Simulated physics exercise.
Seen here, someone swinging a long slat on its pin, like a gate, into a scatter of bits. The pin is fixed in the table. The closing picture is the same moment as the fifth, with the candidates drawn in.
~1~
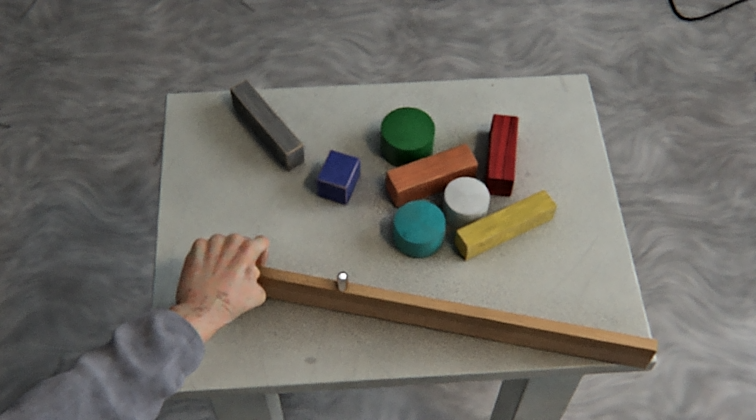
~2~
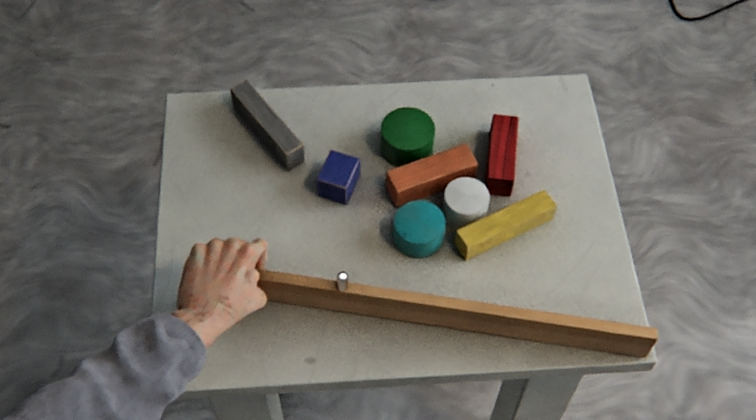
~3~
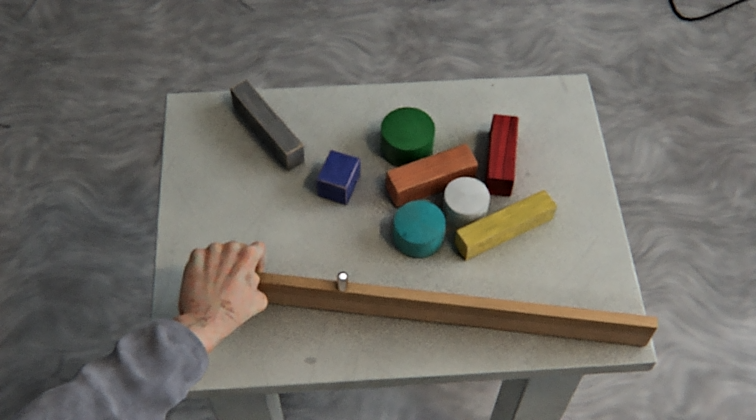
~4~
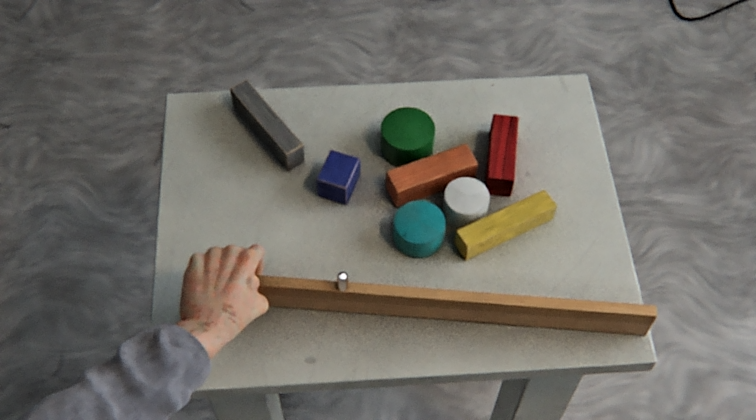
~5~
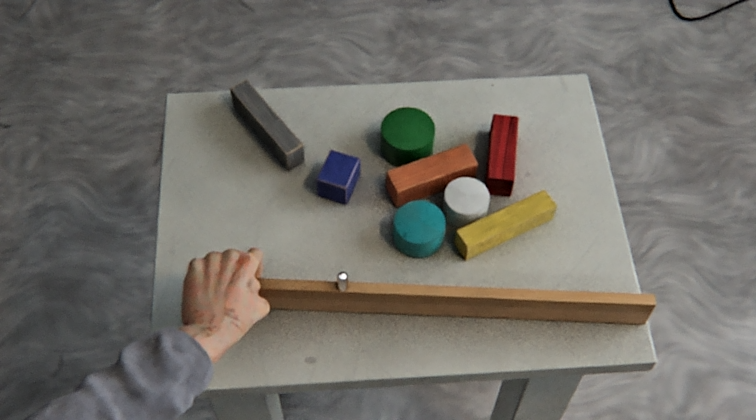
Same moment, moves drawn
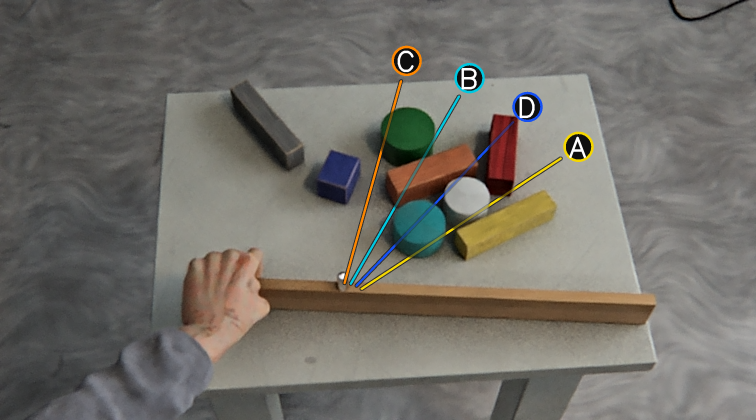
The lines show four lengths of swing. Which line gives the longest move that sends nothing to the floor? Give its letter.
B is the last safe line.
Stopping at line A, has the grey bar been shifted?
No.
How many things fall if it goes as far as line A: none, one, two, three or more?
The count is none.
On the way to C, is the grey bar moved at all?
No.
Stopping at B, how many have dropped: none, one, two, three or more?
The count is none.
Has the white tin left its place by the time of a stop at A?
By then, yes.
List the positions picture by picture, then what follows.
The first picture shows red stick (502, 155); green tin (407, 137); yellow bar (505, 225).
The second picture shows arm (504, 310); white tin (466, 204).
The third picture shows arm (504, 305); blue block (339, 177).
The fourth picture shows arm (505, 299); grey bar (267, 125).
The fifth picture shows arm (504, 293); green tin (407, 137); yellow bar (505, 225); white tin (466, 204).
On the copy, A at (466, 221); B at (408, 184); C at (375, 175); D at (439, 199).
On B. First, arm (489, 236); grey bar (267, 125); green tin (407, 138).
Then, arm (452, 191); green tin (377, 115); red stick (483, 127).
Finally, arm (412, 168); green tin (348, 88); red stick (436, 91); nothing has fallen.
By contrast, A is safe but short; C drops the red stick and green tin; D is safe but short.
